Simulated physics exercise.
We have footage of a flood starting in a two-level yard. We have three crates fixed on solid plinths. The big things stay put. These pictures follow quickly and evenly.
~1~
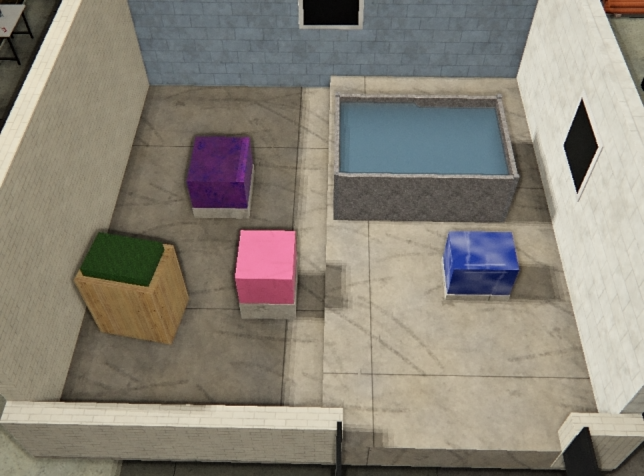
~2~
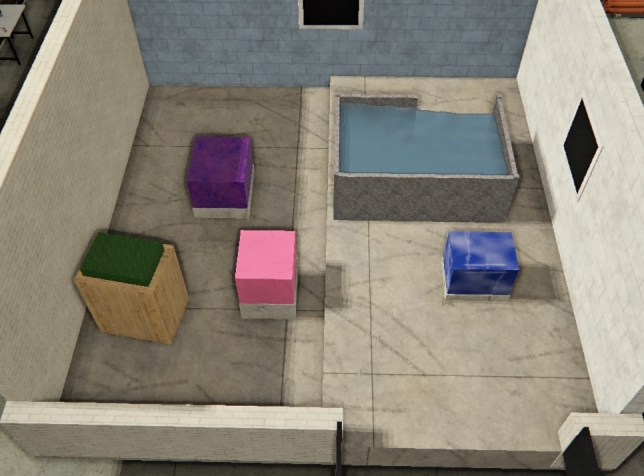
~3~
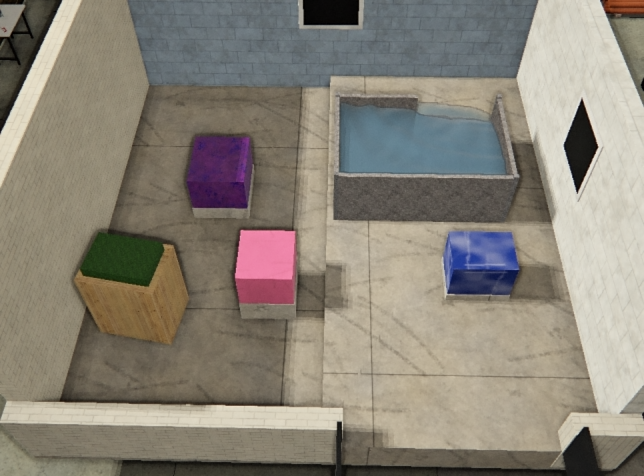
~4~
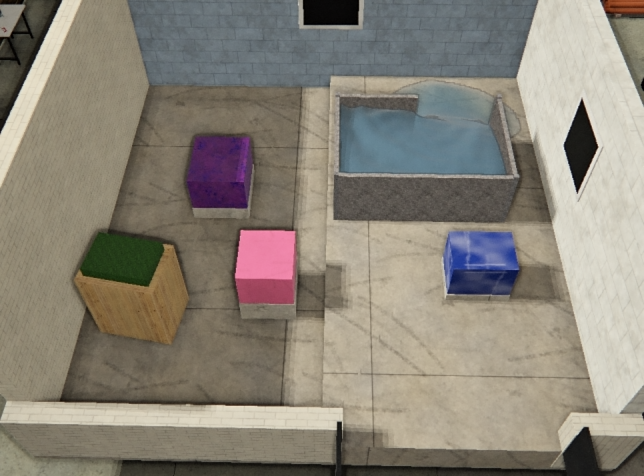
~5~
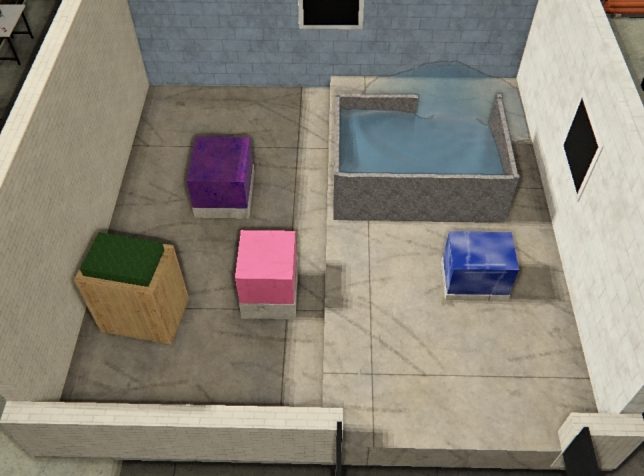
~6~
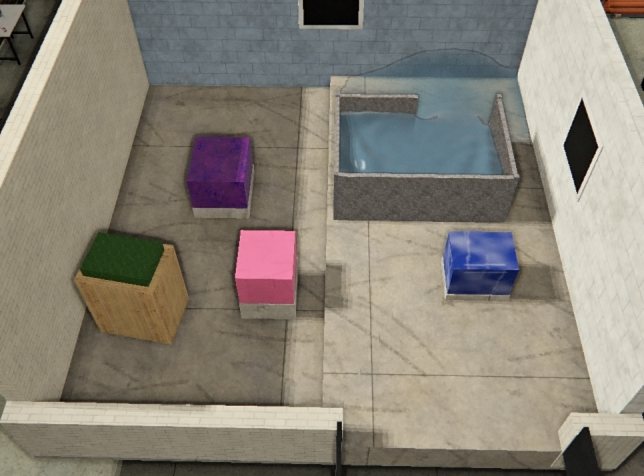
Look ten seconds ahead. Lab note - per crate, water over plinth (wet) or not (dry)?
At the end, purple crate: Safe, blue crate: Safe, pink crate: Safe.
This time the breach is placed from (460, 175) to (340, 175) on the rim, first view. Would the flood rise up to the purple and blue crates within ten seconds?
Then: The purple crate stays dry, the blue crate is wetted.
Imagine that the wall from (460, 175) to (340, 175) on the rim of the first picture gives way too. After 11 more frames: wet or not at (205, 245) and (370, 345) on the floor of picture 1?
First spot inundated, second spot inundated.
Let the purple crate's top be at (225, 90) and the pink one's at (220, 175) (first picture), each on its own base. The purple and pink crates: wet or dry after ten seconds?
Summary - purple: Flooded, pink: Untouched.
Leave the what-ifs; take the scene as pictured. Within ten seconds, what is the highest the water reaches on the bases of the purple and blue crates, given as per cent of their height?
Roughly 70 and 70 per cent respectively.
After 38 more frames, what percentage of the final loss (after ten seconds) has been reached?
My reading is near 55 per cent.
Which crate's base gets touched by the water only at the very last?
The crate marked pink.
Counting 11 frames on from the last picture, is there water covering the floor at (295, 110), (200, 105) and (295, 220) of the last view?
Going through them in order, I'd say drenched, drenched and clear.
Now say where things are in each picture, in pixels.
The open tank at (421, 138) is whole and still, in the first frame.
The front is at a hidden place, out from the gap on the open tank's far side, in the second frame.
Water pours out on the open tank's far side and has run to a hidden place, in the third frame.
The front is at (425, 84), out from the gap on the open tank's far side, in the fourth frame.
The front is at (496, 78), out from the gap on the open tank's far side, in the fifth frame.
Water pours out on the open tank's far side and has run to (356, 76), in the sixth frame.
A moment on, water covers 15 % of the floor; the purple crate not reached, the blue crate not reached, the pink crate not reached.
Next, water covers 30 % of the floor; the purple crate not reached, the blue crate not reached, the pink crate not reached.
Then, water covers 55 % of the floor; the purple crate water round its plinth, the blue crate water round its plinth, the pink crate water round its plinth.
Later, water covers 75 % of the floor; the purple crate water round its plinth, the blue crate water round its plinth, the pink crate water round its plinth.
In the end, water covers 90 % of the floor; the purple crate stayed above the water, the blue crate stayed above the water, the pink crate stayed above the water.
